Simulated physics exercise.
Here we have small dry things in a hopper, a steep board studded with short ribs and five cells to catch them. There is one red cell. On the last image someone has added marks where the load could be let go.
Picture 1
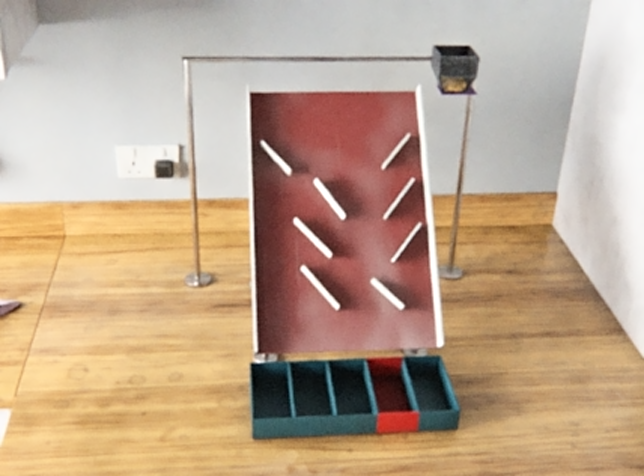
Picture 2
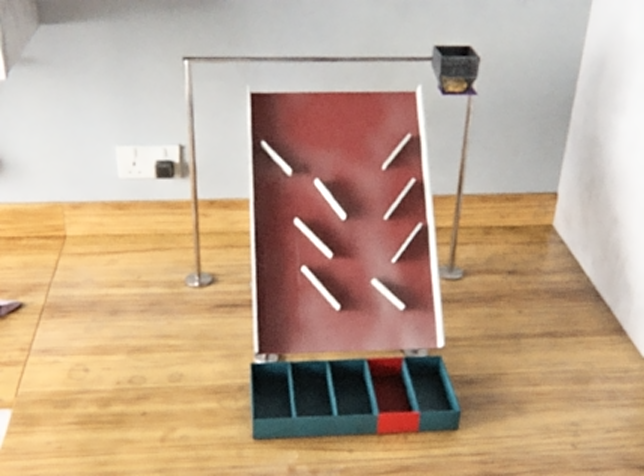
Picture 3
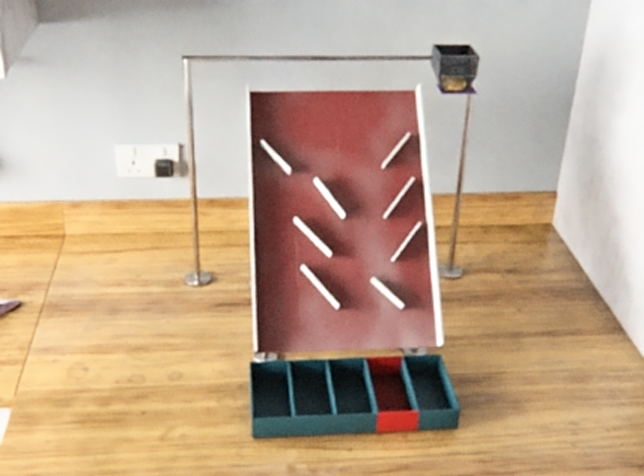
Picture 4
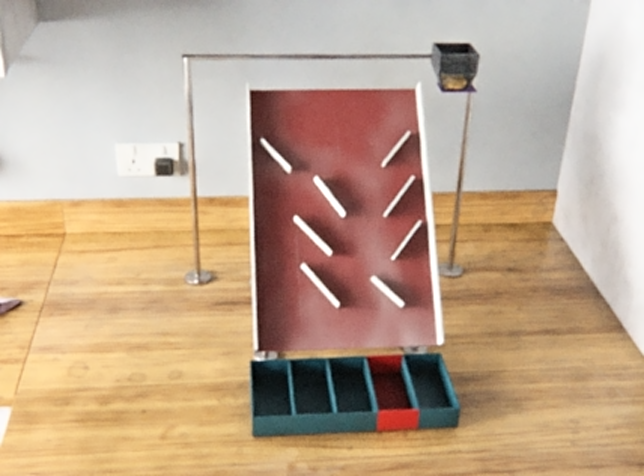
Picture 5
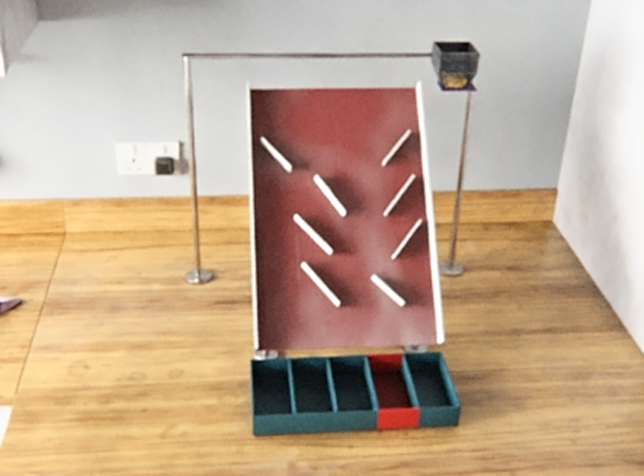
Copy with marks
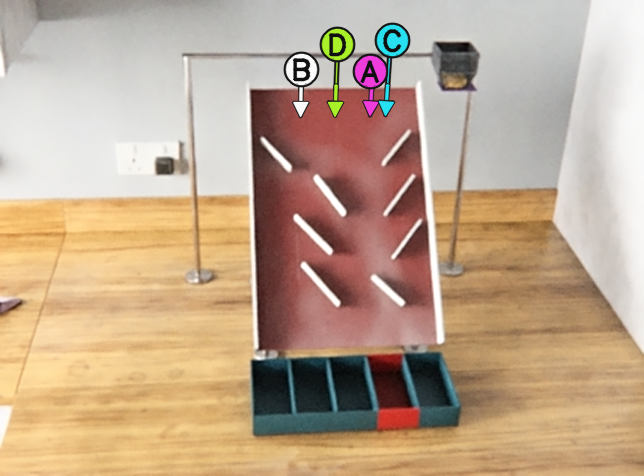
On a wooden surface, a ribbed red board stands still above five cells, one red.
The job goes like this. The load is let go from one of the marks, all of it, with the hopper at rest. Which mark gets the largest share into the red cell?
Go for B.
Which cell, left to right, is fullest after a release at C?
It is the third one.
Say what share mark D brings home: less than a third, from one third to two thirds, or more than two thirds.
Less than a third.
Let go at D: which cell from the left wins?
The fifth.
On the marked copy, mark A meets the board at (370, 110); mark B meets the board at (300, 111); mark C meets the board at (385, 110); mark D meets the board at (335, 111).
With A, about a tenth in the red cell, roughly two thirds in other cells, roughly a quarter outside the box.
With B, roughly half in the red cell, roughly a third in other cells, about a tenth outside the box.
With C, about a tenth in the red cell, roughly two thirds in other cells, about a tenth outside the box.
With D, about a tenth in the red cell, the larger part in other cells, about a tenth outside the box.
